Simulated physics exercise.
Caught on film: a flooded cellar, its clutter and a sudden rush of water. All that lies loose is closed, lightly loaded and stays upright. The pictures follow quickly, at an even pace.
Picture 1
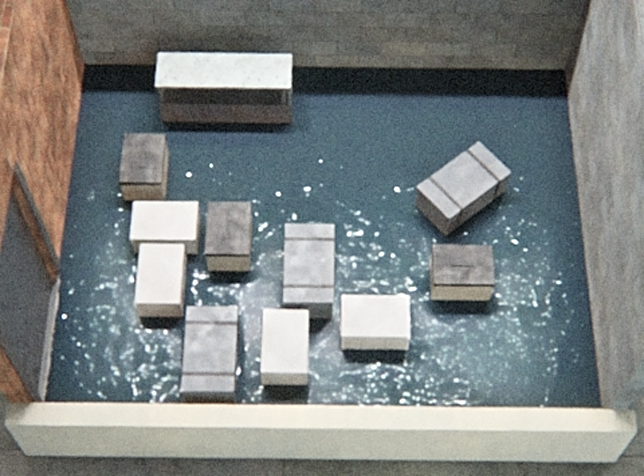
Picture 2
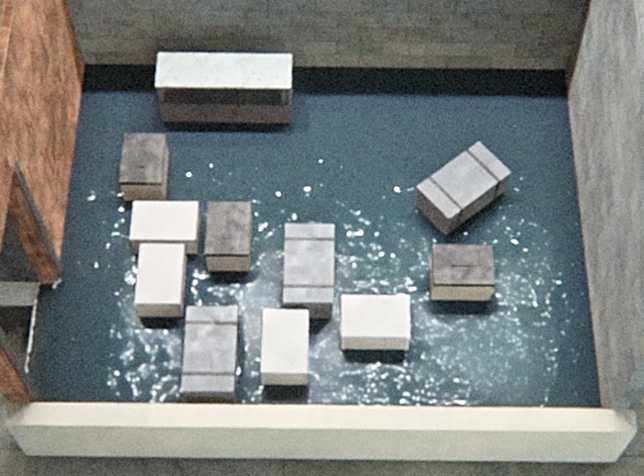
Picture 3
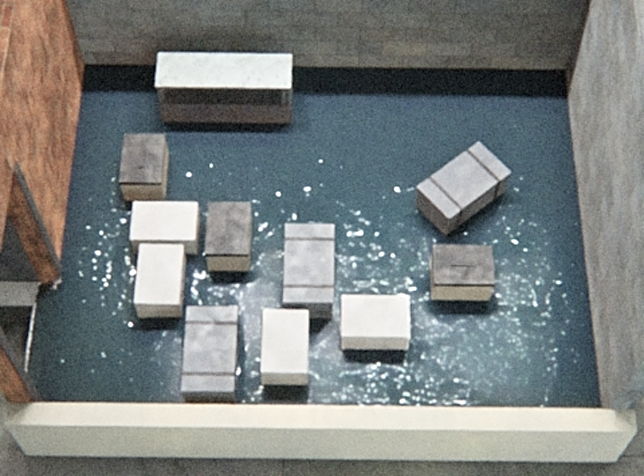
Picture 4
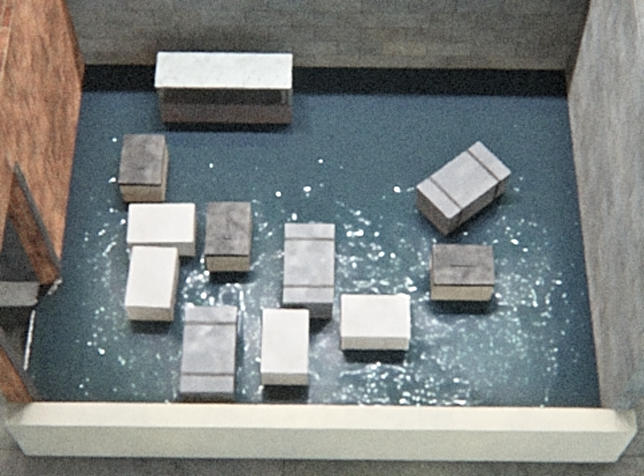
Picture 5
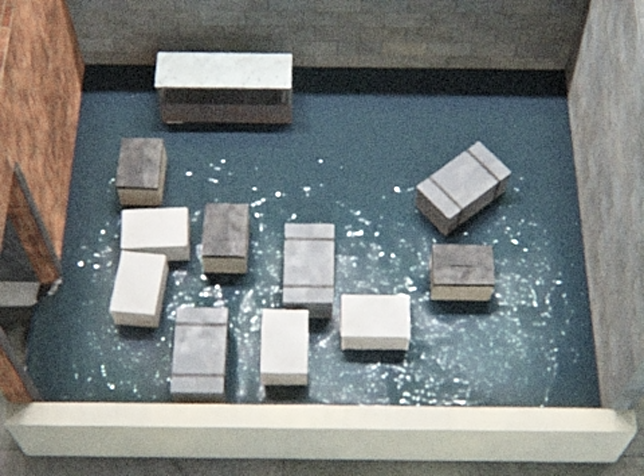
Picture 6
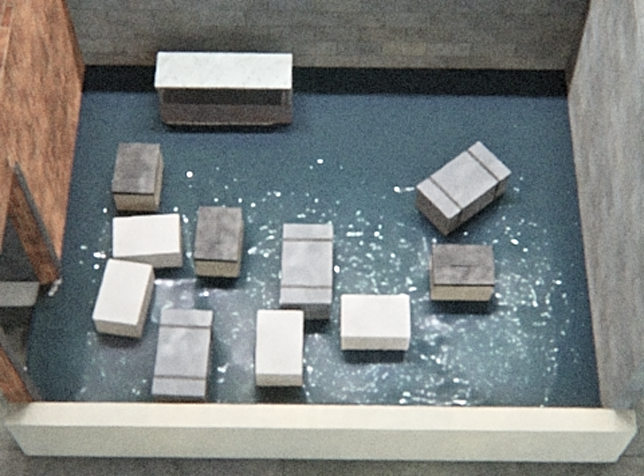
At the start, pale and grey crates and trunks float almost still in a flooded cellar as a dark door at the left swings open. Then the nearby pieces begin drifting left, a white crate turning as it slides leftward and a grey strapped trunk following, while those at the right barely move.
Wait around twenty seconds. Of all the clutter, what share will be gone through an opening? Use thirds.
That comes to two thirds or more.
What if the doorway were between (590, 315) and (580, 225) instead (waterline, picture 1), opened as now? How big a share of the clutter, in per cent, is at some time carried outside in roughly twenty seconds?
I make it 40 per cent.
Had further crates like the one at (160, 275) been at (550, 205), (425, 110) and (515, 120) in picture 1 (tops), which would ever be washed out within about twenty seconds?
As listed: Left behind, no, still in.
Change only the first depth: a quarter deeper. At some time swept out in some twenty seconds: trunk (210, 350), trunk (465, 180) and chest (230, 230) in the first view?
In turn: Carried outside, kept in, yes.
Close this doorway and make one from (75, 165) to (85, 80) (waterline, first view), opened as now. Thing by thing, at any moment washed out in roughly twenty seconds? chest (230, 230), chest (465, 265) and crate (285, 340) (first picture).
One after the other: Carried outside, no, stays.
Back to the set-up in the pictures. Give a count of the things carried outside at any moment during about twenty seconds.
It comes to 8.
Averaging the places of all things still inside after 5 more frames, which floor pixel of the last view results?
Near (242, 305).
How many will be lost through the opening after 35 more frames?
8 of them.
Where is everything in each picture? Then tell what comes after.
In the first frame, a crate at (160, 273) floats; a trunk at (210, 348), afloat; 0 of 10 have shifted.
In the second frame, a crate at (160, 273) floats; a trunk at (210, 348), afloat; 0 of 10 have shifted.
In the third frame, a crate at (159, 274), afloat; a trunk at (210, 348), afloat; 0 of 10 have shifted.
In the fourth frame, a crate at (151, 276) floats, close to its start; a trunk at (209, 348), afloat; 1 of 10 have shifted.
In the fifth frame, a crate at (138, 282), afloat, close to its start; a trunk at (199, 349), afloat, close to its start; 3 of 10 have shifted.
In the sixth frame, a crate at (122, 292) floats, a stride from its start; a trunk at (182, 352), afloat, close to its start; 5 of 10 have shifted.
A moment on, 1 of 10 are out; 9 afloat.
Next, 6 of 10 are out; 4 afloat.
Later, 8 of 10 are out; 2 afloat.
In the end, 8 of 10 are out; 2 afloat.
